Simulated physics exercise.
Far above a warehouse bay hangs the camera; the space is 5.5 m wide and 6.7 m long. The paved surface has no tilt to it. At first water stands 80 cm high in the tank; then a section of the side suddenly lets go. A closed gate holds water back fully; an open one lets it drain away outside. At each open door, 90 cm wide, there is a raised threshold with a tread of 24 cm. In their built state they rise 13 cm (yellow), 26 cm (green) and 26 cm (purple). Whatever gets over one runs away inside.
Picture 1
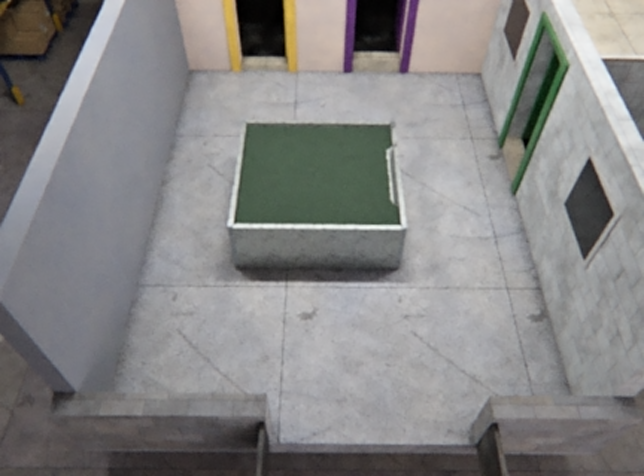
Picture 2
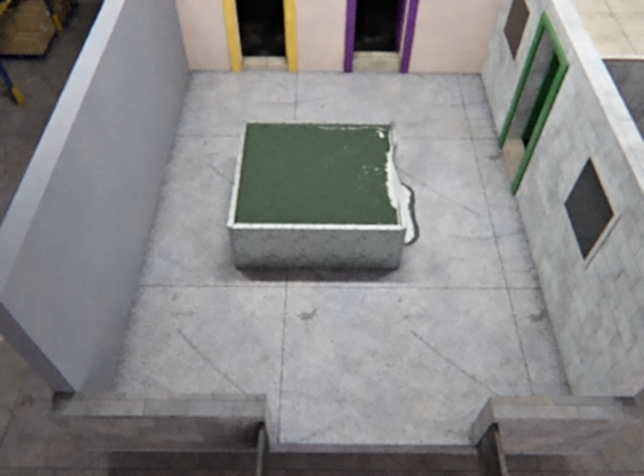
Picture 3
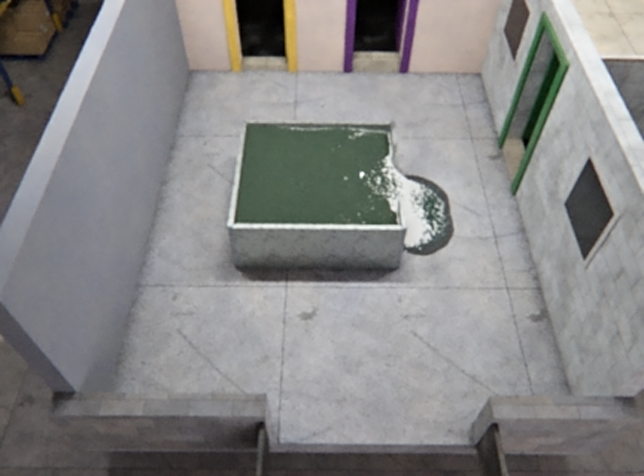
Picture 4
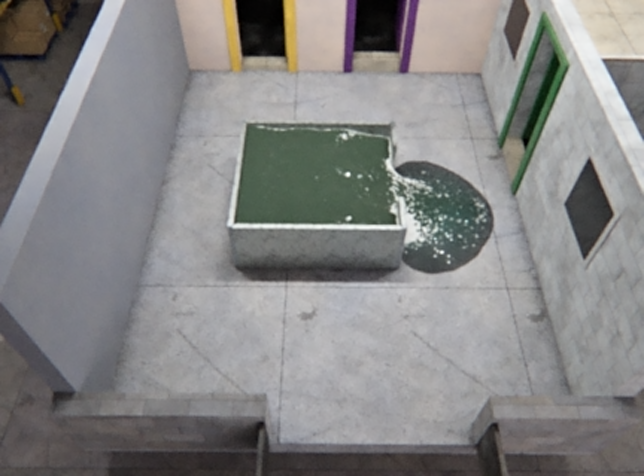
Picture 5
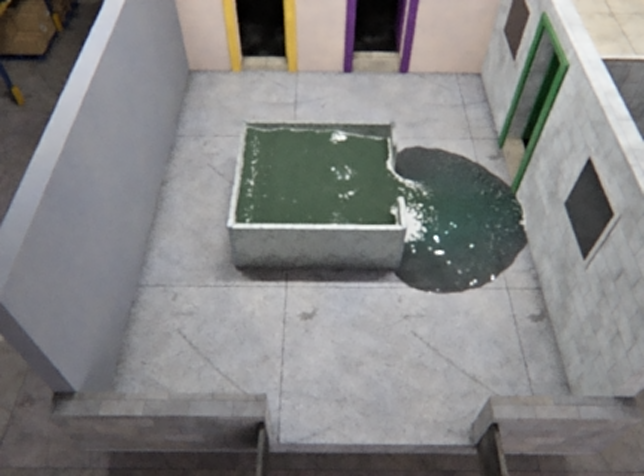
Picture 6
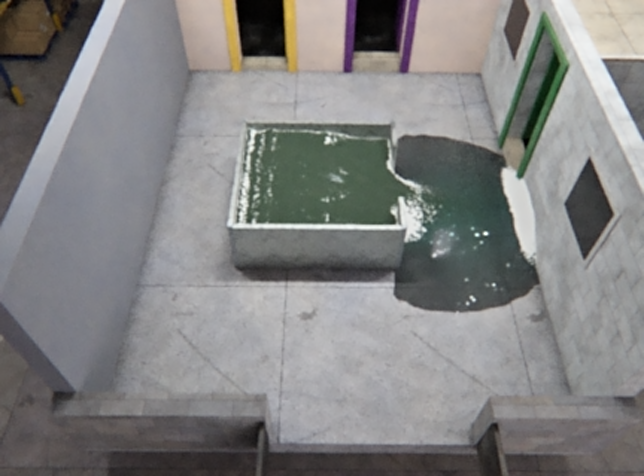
In the video, a rectangular tank of dark green water stands still in a walled room, then water pours from its right side and spreads in a widening pool across the grey floor to the right wall beside the green door.
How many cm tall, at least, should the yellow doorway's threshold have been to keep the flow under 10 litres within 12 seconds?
At least about 8 cm.
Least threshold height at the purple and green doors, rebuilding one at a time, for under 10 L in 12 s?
Some 10.5 cm for purple, some 34 cm for green.
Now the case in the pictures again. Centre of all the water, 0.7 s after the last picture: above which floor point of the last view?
(369, 211).
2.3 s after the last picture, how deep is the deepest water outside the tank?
Max depth: Near 34 cm.
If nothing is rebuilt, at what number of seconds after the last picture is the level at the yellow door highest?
That happens close to 10.0 s on the clock.
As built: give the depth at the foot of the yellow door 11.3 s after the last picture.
It comes to about 11.5 centimetres deep.
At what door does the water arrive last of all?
The yellow door.
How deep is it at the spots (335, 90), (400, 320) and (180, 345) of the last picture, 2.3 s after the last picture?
Roughly 3, then 0, then 0 cm.
Then, 0.7 s after the last picture water covers 20 % of the floor, deepest (47 cm) near (517, 220); it has not reached the yellow door.
Then, 2.3 s after the last picture water covers 45 % of the floor, deepest (34 cm) near (553, 408); it has not reached the yellow door.
Then, 11.3 s after the last picture water covers 100 % of the floor, deepest (12 cm) near (247, 77); 11 cm at the yellow door, 0 litres in over its 13 cm threshold.
At the yellow door as built, the water peaked near 12 cm, 9.9 s after the last picture.
With a threshold of 6.5 cm, 22 litres would have come in within the 12 s; with 9 cm, 6 litres. So under 10 litres takes about 8 cm.
